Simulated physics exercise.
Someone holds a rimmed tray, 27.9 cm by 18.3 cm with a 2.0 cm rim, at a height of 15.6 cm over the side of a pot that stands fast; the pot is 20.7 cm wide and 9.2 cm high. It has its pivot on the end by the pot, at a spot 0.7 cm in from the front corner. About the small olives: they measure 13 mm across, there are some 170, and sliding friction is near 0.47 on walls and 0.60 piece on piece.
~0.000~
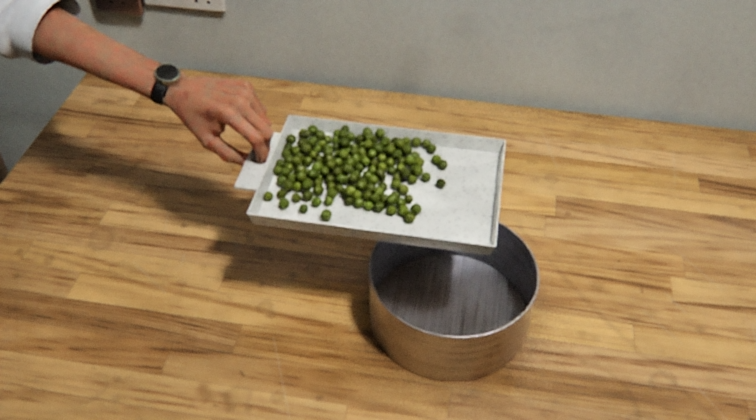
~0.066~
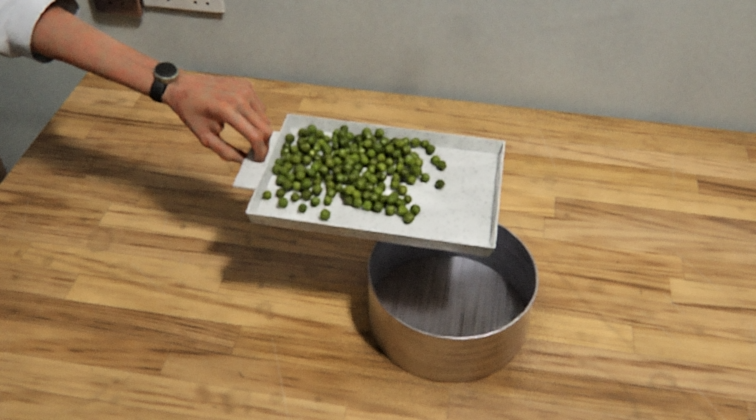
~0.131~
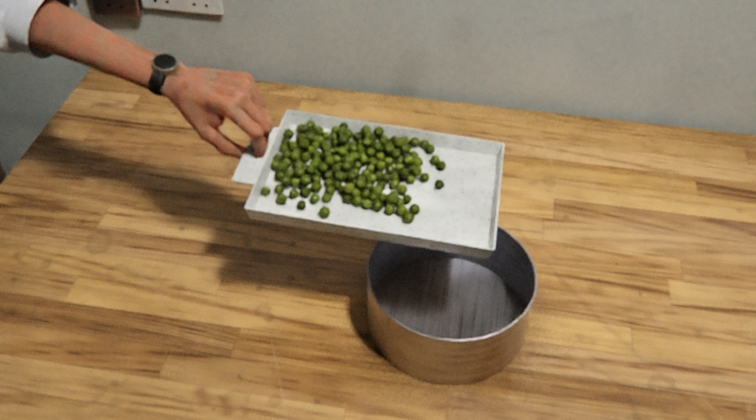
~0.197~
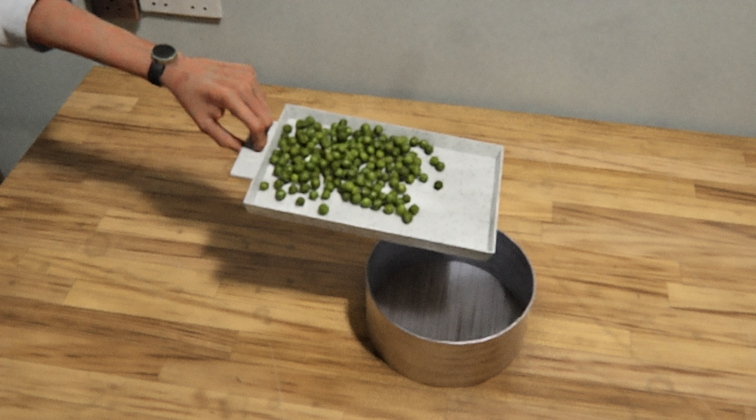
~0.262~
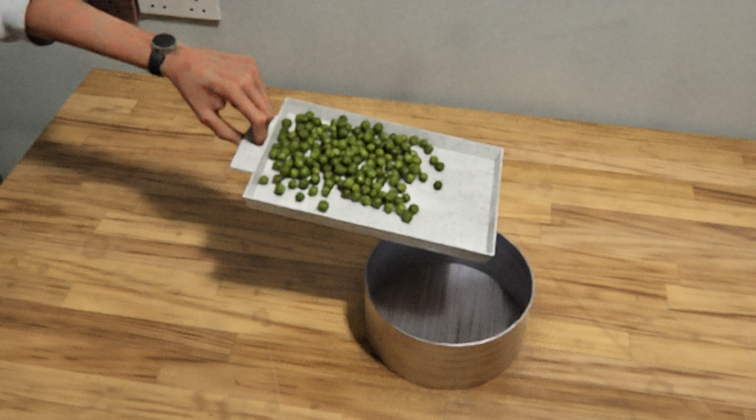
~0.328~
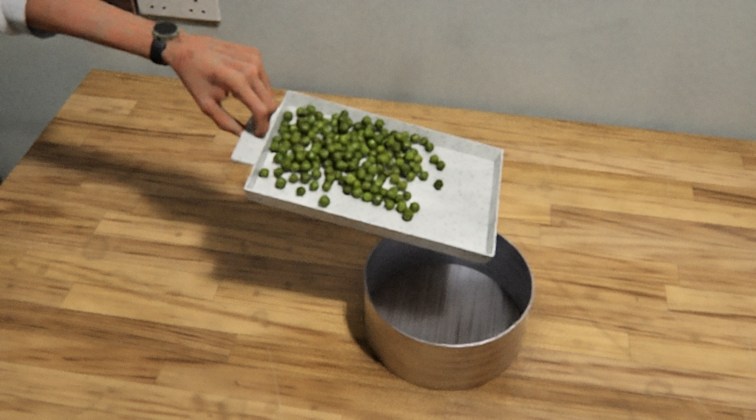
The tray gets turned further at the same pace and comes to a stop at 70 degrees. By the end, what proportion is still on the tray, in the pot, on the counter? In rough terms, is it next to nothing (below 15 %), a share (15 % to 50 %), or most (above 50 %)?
Outcome: Left on the tray: A majority. Pot: A low amount. Counter: A low amount.
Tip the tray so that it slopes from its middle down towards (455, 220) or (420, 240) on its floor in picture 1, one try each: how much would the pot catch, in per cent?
The share comes to about 5 in a hundred, then about 10 in a hundred.
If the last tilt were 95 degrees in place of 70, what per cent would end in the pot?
Then about 25 per cent.
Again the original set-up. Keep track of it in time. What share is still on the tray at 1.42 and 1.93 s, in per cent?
95 then 95.
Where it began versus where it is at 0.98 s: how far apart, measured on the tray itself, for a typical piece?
I'd say close to 11 centimetres.
After 0.98 s, tilt 39 degrees; the tray holds 100 %, the pot 0 %.
After 1.42 s, tilt 57 degrees; the tray holds 95 %, the pot 0 %.
After 1.93 s, tilt 70 degrees; the tray holds 95 %, the pot 0 %.
In the end, at 2.4 s, tray 95 %, pot 0 %, counter 5 %.
